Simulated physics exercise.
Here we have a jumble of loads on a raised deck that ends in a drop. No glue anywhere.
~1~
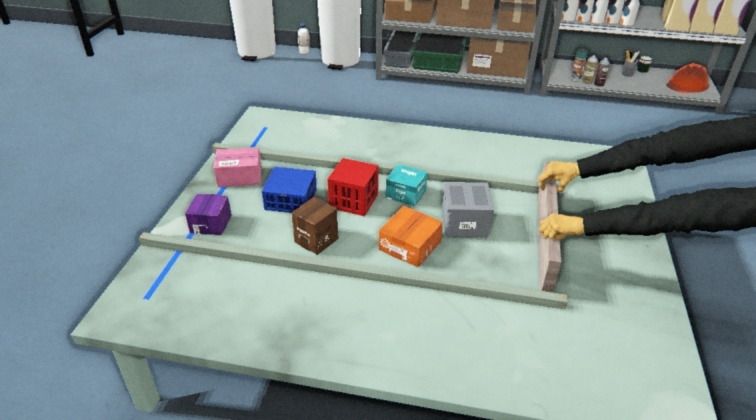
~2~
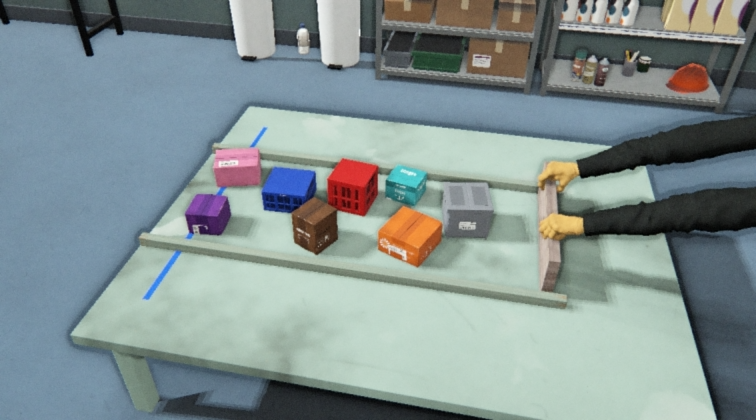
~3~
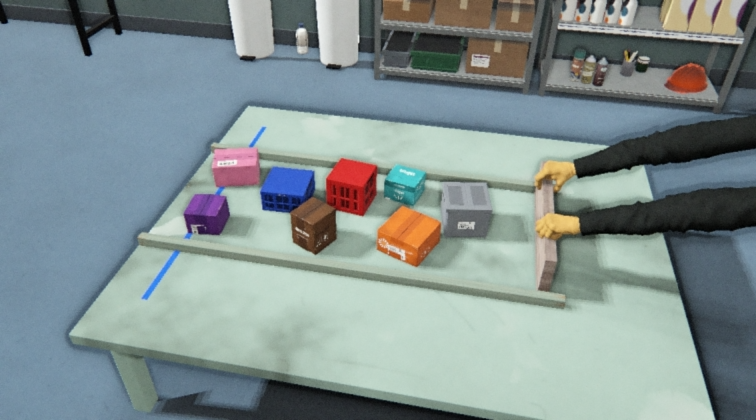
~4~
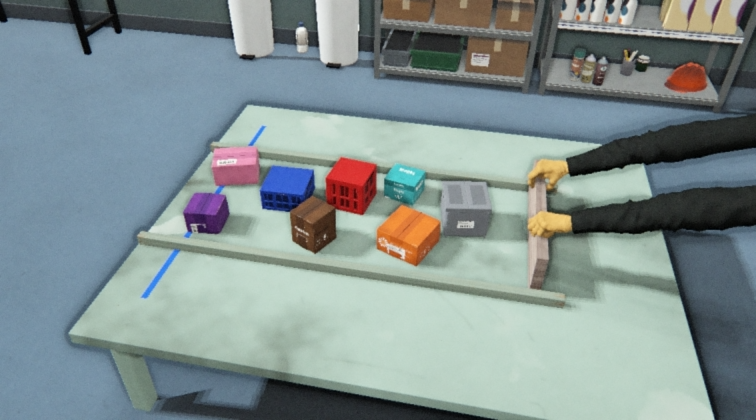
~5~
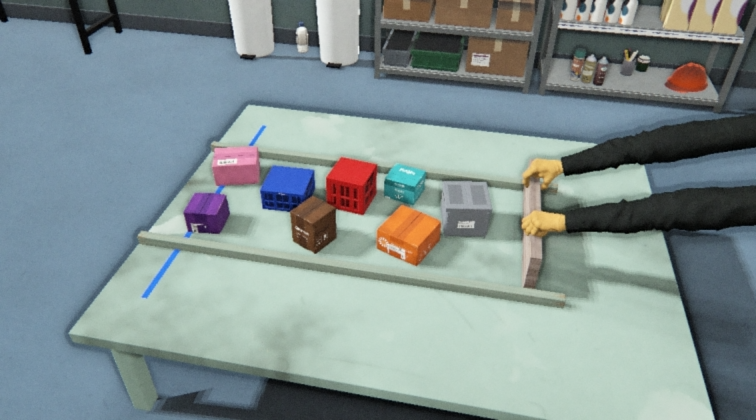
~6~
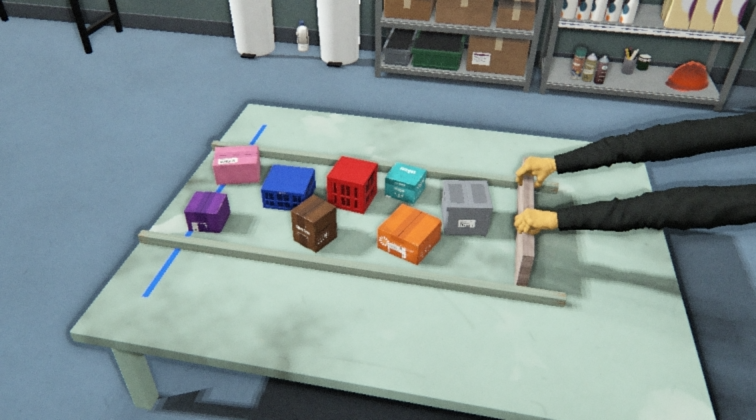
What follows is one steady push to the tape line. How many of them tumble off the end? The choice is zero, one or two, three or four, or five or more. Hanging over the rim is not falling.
As it turns out, the number that fall off is five or more.
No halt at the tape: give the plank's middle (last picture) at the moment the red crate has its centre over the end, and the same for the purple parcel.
Near (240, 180) and (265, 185).
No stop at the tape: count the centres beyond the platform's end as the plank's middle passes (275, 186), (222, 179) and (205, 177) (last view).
It would be 2, 5 and 5.
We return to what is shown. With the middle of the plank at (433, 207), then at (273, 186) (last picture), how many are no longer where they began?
At the one place 3, at the other 8.
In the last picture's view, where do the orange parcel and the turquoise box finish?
First (177, 206), then (224, 153).
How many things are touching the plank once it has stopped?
The number is 3.
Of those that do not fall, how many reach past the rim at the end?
It comes to 2.
Soon after, none off yet; pink box at rest near (237, 165); purple parcel at rest near (208, 212); blue crate at rest near (289, 188).
After that, none off yet; pink box displaced about its own width near (201, 153); purple parcel at rest near (208, 212); blue crate displaced well along near (221, 179).
In the end, the number that fall off is five or more; gone, red crate, brown box, blue crate, purple parcel and pink box.
